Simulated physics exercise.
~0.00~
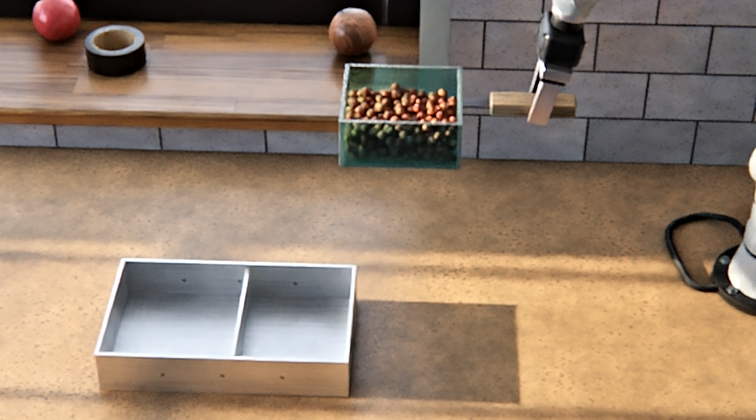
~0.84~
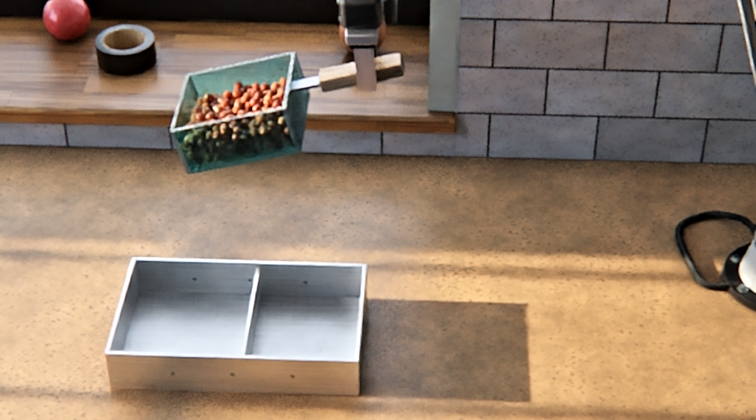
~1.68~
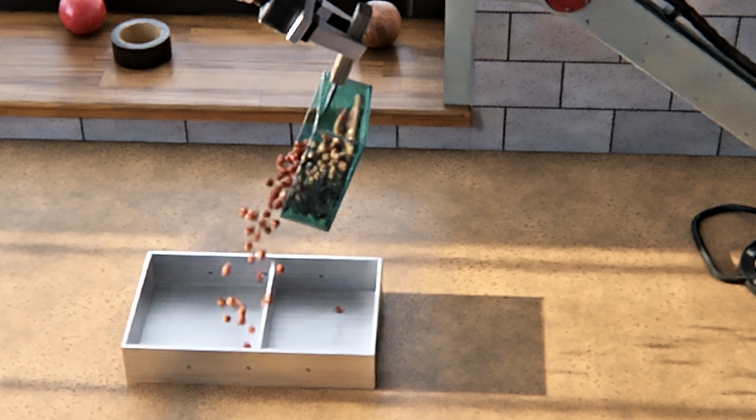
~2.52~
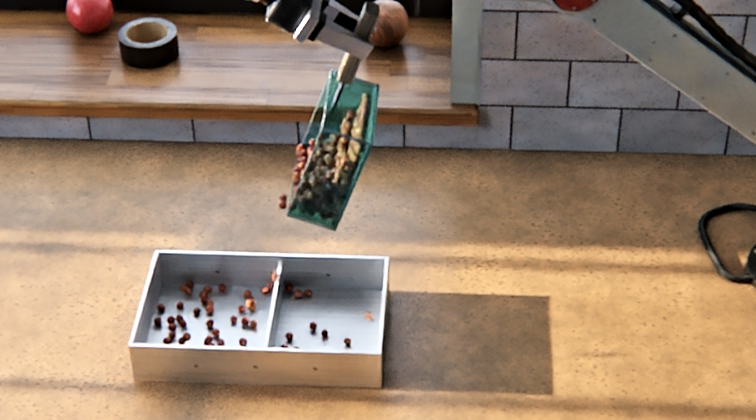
We see a robot arm carry a clear greenish box of reddish-brown beads left above a divided grey crate, then tip it steeply so some beads spill into both parts, more landing in the left one, while many remain in the tilted box.
